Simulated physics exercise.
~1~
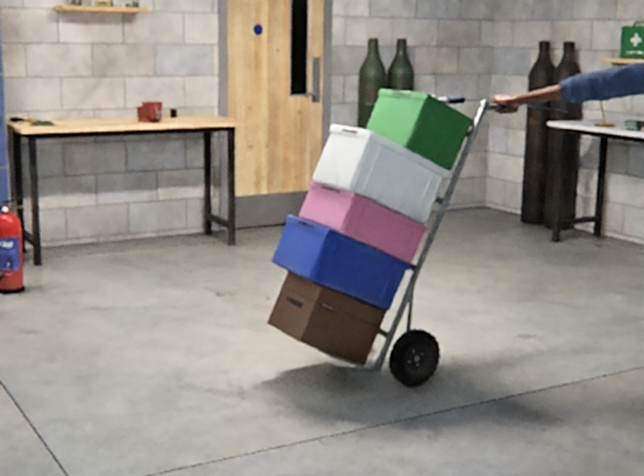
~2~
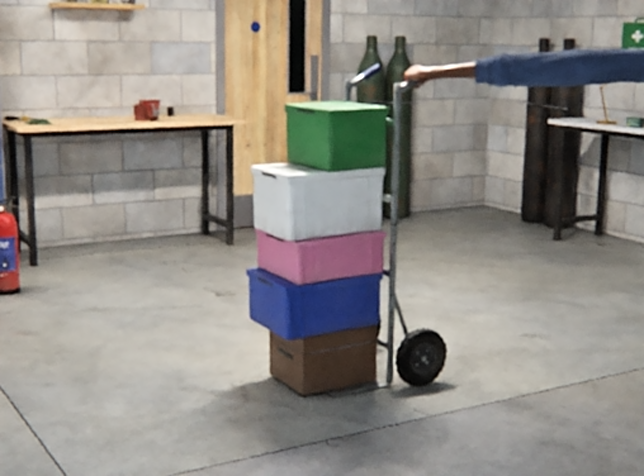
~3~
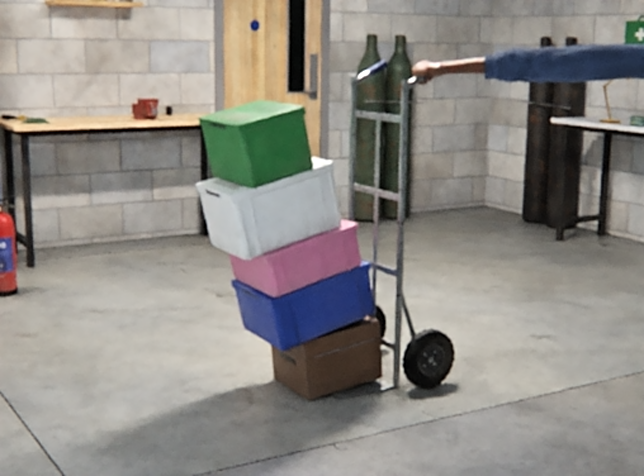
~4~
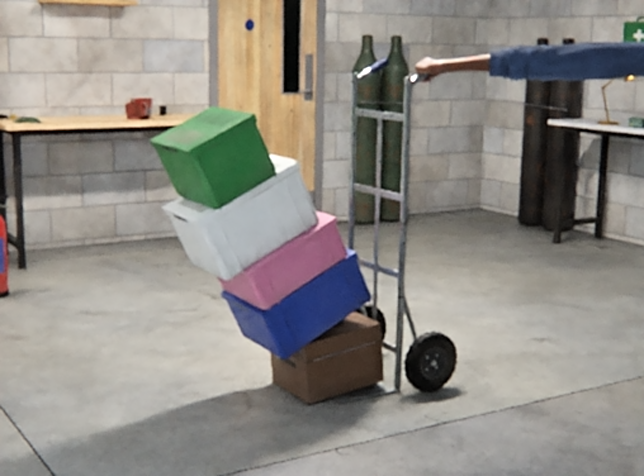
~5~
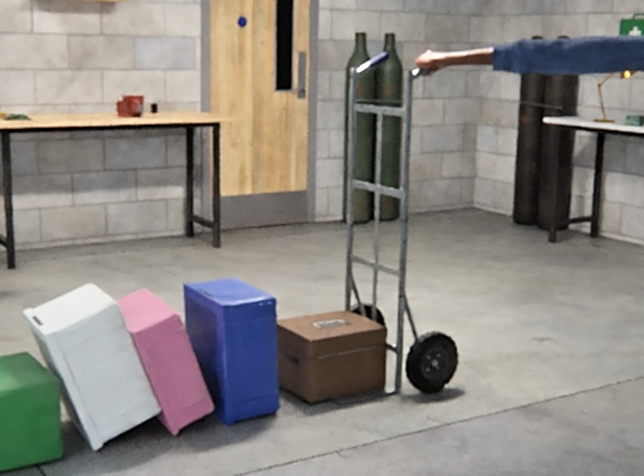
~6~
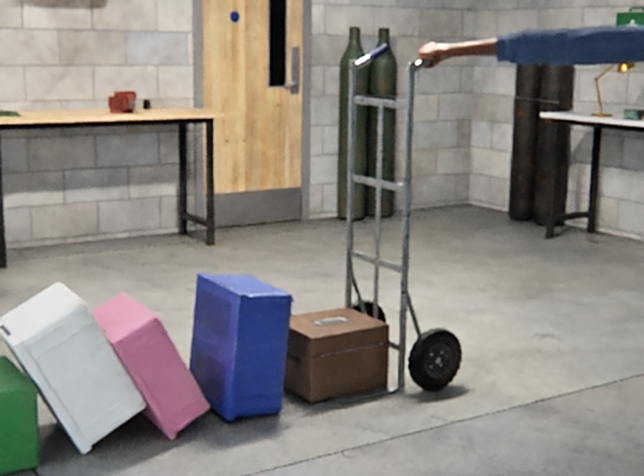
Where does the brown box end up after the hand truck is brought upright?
The brown box stays in its place at the base of the hand truck, while the four totes lie on the floor to its left.
